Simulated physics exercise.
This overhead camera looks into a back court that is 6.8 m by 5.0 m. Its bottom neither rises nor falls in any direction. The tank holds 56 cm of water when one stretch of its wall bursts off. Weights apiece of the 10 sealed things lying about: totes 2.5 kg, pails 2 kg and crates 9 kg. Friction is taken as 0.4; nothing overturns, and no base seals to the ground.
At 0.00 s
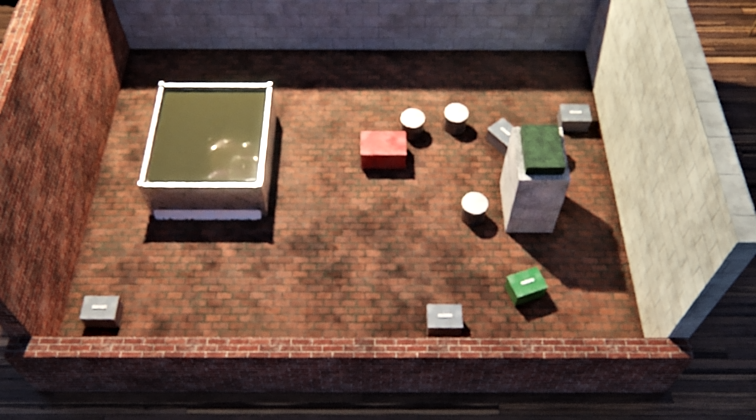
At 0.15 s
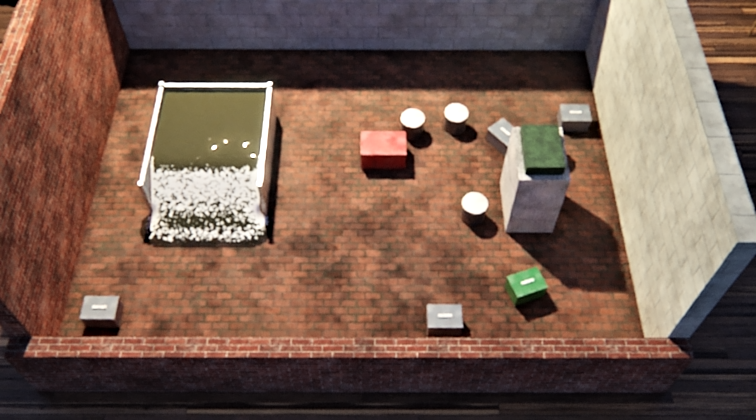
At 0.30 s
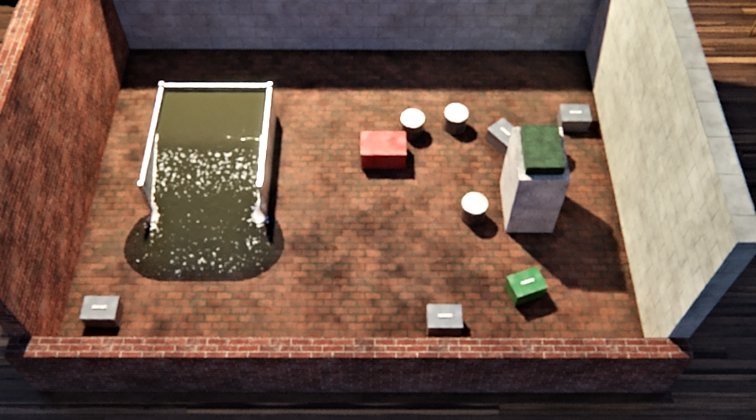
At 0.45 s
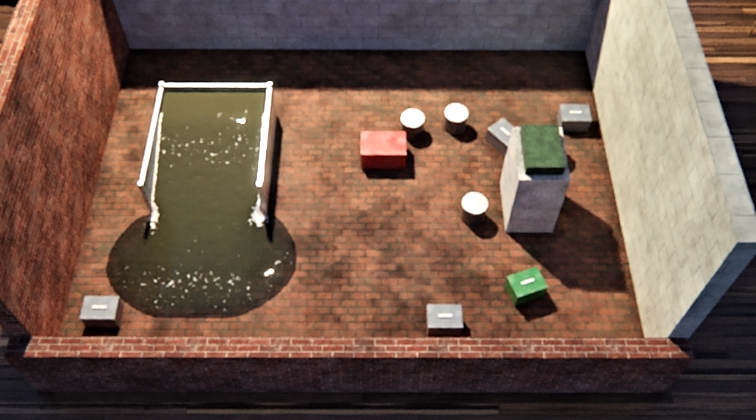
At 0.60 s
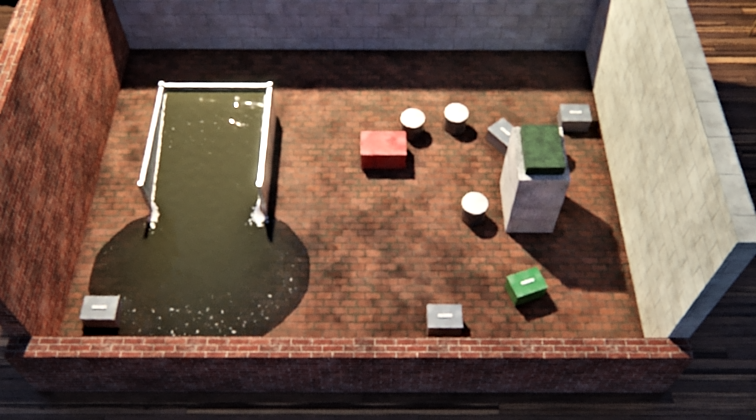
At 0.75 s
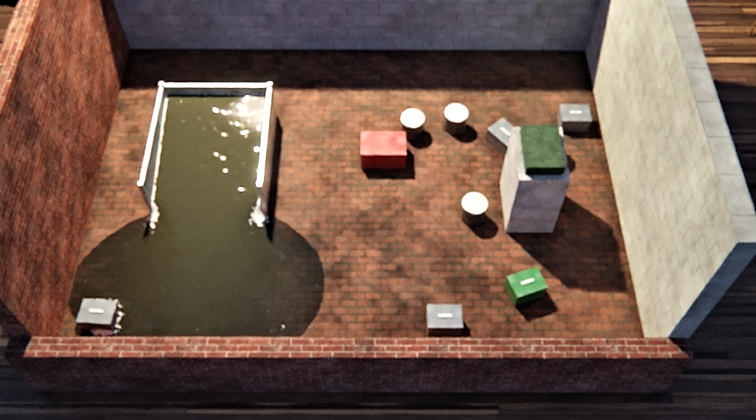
The video shows a brick-floored court where the near wall of a water tank at left bursts open, and dark water spreads across the floor, reaching and slightly shifting a grey box near the lower left corner.
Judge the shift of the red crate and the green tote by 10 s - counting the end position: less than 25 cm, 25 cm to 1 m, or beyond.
In the end the red crate will be roughly where it started. The green tote will be over a metre off.
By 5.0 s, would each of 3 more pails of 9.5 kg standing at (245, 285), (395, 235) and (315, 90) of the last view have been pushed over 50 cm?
Lab note - in order: Above threshold / below threshold / below threshold.
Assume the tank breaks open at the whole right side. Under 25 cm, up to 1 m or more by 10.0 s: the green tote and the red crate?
The green tote is swept a long way; the red crate is swept a long way.
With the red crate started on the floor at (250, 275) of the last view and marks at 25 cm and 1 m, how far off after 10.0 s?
As it turns out, it is swept away.
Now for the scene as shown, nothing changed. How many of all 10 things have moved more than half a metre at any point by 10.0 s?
I make it 8.
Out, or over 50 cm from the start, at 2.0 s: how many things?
0.
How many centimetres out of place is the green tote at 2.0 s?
Around 0 cm from the start by that time.
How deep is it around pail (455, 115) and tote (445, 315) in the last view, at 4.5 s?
Around 1 cm and 4 cm.
After 2.0 s the red crate is near (384, 143), 0.0 m from its start, aground; the green tote is near (527, 282), 0.0 m from its start, aground; 1 afloat.
After 4.5 s the red crate is near (384, 143), 0.0 m from its start, aground; the green tote is near (603, 193), 1.7 m from its start, afloat; 3 afloat.
After 7.0 s the red crate is near (384, 143), 0.0 m from its start, aground; the green tote is near (523, 56), 3.7 m from its start, afloat; 6 afloat.
After 10.0 s the red crate is near (383, 143), 0.0 m from its start, aground; the green tote is near (496, 64), 3.5 m from its start, afloat; 9 afloat.
